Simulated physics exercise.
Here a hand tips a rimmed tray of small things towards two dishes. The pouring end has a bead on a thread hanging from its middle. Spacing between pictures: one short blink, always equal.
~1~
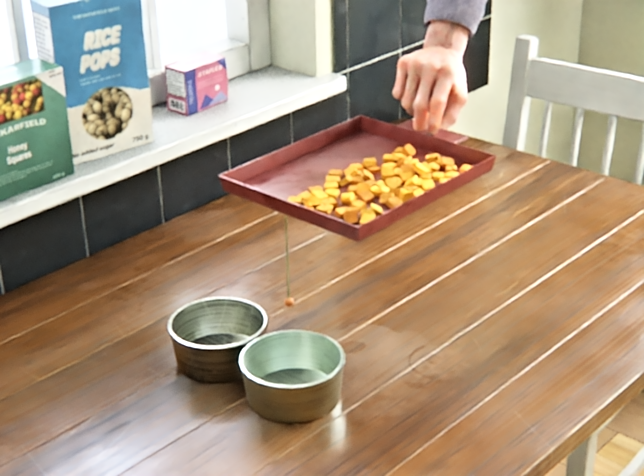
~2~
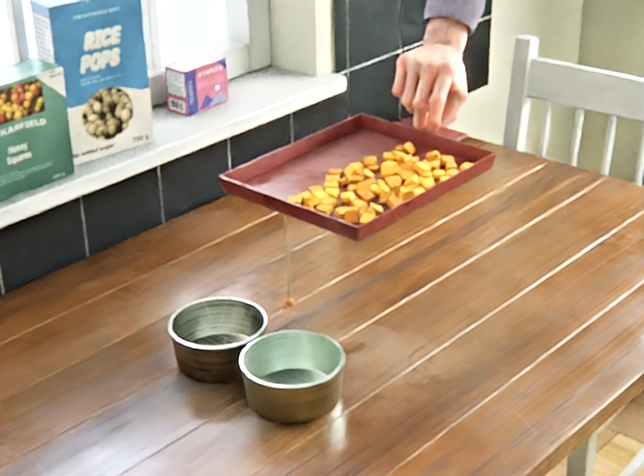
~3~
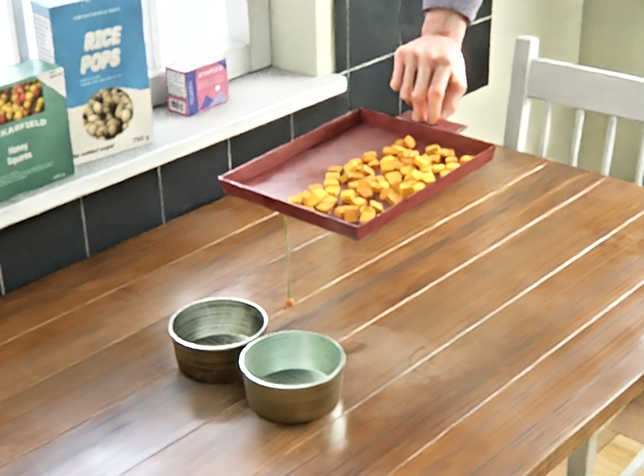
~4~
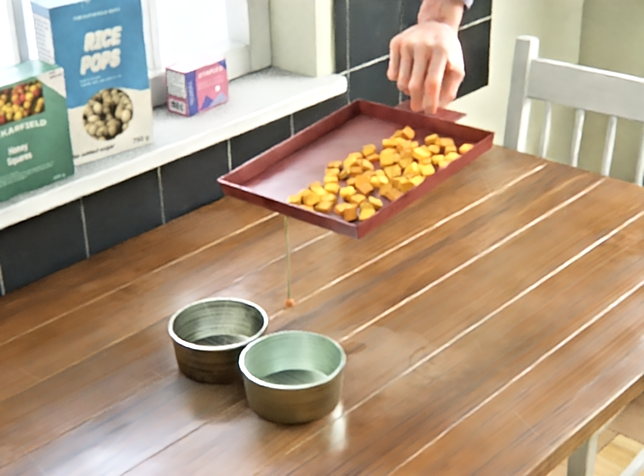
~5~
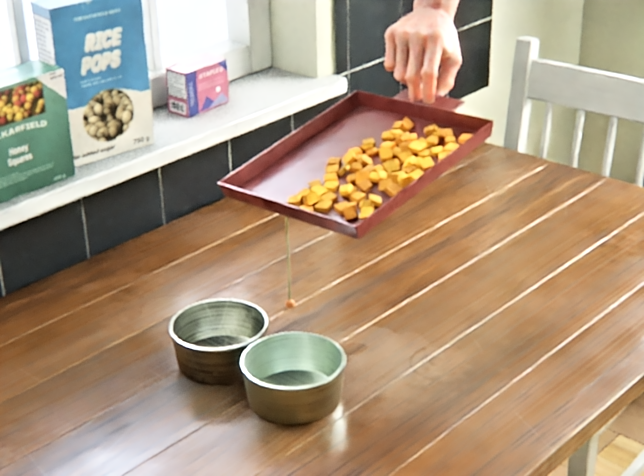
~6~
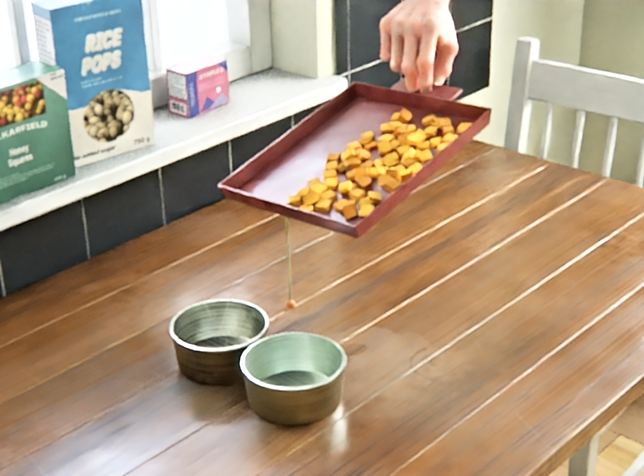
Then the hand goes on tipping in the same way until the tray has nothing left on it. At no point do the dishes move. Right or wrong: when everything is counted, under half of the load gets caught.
Wrong.
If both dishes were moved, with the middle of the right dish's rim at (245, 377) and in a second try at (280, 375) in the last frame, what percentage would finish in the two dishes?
It would be near 10 per cent first and near 30 per cent second.
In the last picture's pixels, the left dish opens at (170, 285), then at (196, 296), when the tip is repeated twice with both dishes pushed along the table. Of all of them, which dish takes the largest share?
Place 1: The one on the right side; place 2: The one on the right side.
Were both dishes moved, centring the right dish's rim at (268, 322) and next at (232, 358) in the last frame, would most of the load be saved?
The dishes end up with the greater share in the first try and the lesser share in the second.
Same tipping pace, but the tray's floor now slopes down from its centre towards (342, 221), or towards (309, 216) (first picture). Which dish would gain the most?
So, the dish at the right the first time round, the dish at the right the second.
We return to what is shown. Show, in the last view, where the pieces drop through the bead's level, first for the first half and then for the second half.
Points: About (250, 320), then about (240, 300).
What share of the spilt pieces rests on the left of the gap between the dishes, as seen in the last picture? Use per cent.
That's roughly 80 per cent of the pieces.
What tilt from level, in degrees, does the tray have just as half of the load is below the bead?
Around 110 degrees of turn.
Shortly afterwards, tray tipped steeply; all but a few on the tray; only a few in the air.
Next, tray tipped past a quarter turn; near two thirds on the tray; only a few in the right dish; a little in the left dish; a little outside both; near a quarter in the air.
Some moments later, tray tipped past a quarter turn; near a quarter in the right dish; near half in the left dish; near a quarter outside both; only a few in the air.
In the end, tray tipped past a quarter turn; near a quarter in the right dish; near half in the left dish; near a quarter outside both; only a few in the air.
